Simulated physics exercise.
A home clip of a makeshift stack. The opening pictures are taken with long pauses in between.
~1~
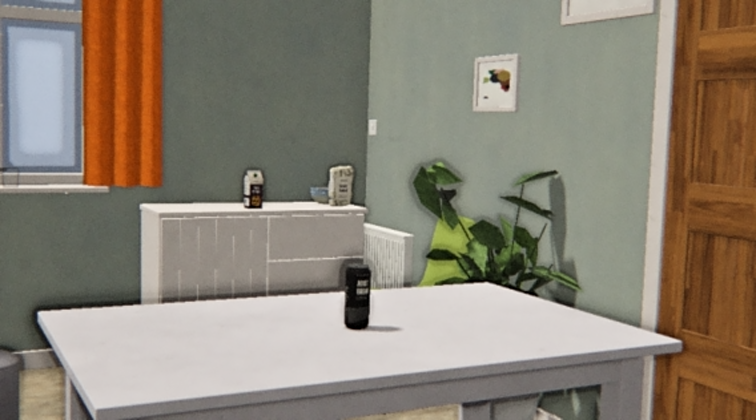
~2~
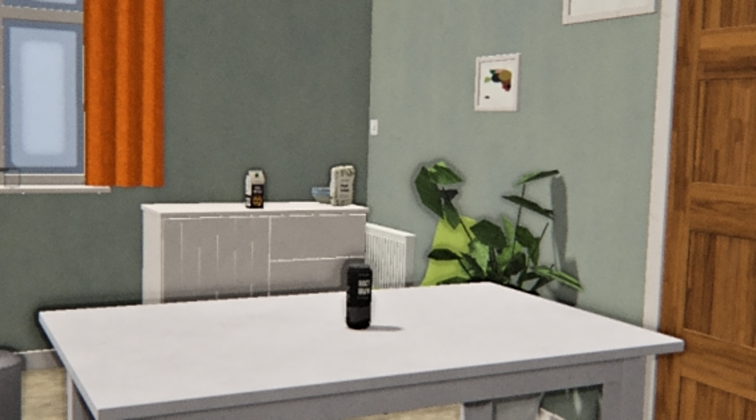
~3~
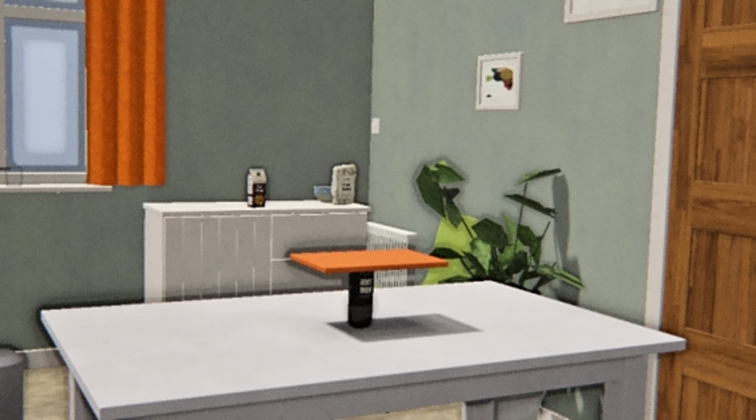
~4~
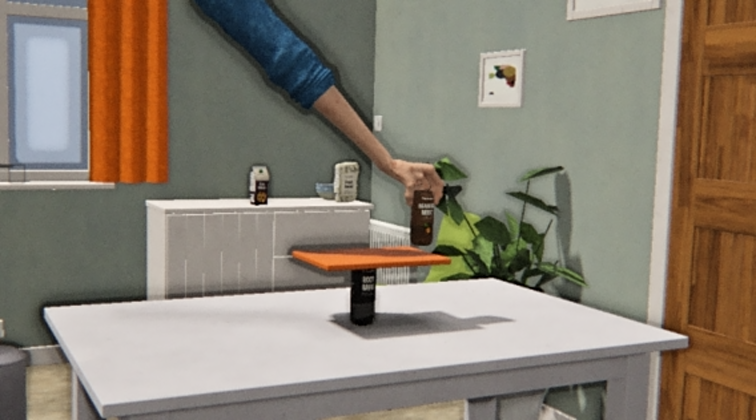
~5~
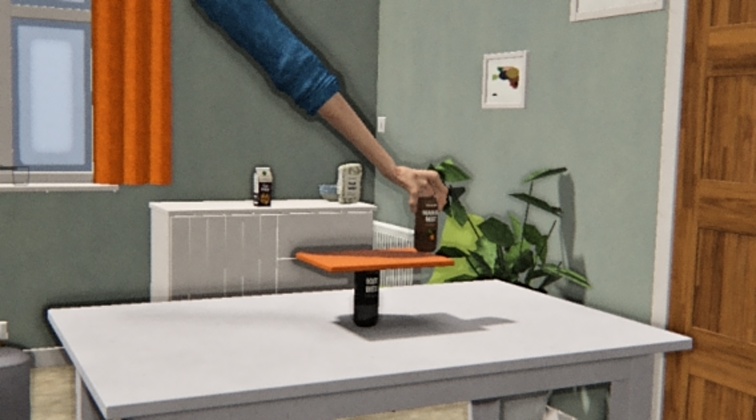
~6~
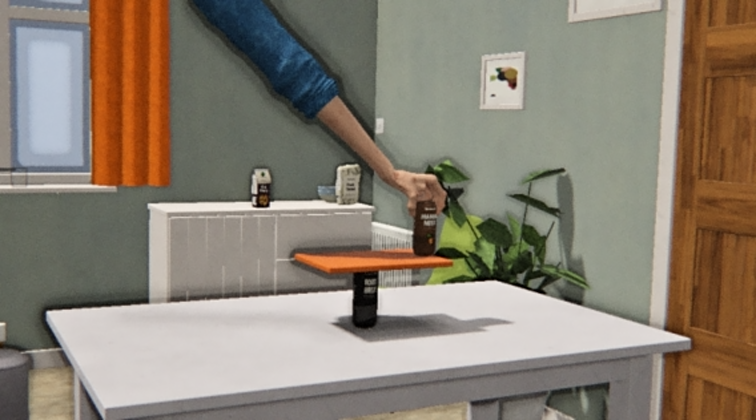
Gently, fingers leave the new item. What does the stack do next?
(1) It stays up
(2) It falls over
2.
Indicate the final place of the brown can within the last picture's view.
End spot: Near (471, 307).
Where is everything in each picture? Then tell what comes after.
In the first frame, the last thing is not in view yet; black can (357, 297).
In the second frame, the last thing is not in view yet; black can (359, 297).
In the third frame, the last thing is not in view yet; black can (361, 295).
In the fourth frame, still above its spot; brown can (422, 218); black can (363, 293).
In the fifth frame, still above its spot; brown can (426, 225); black can (367, 294).
In the sixth frame, in place under the hand; brown can (425, 228); black can (365, 295).
Then, 0.50 s past the last view, brown can now fallen; orange lid rocked 67° from its first pose.
Then, 0.90 s past the last view, black can and orange lid now fallen.
Finally, fallen, black can, orange lid and brown can. Final places as the last picture's camera would see them, brown can near (471, 307). The stack gives way.
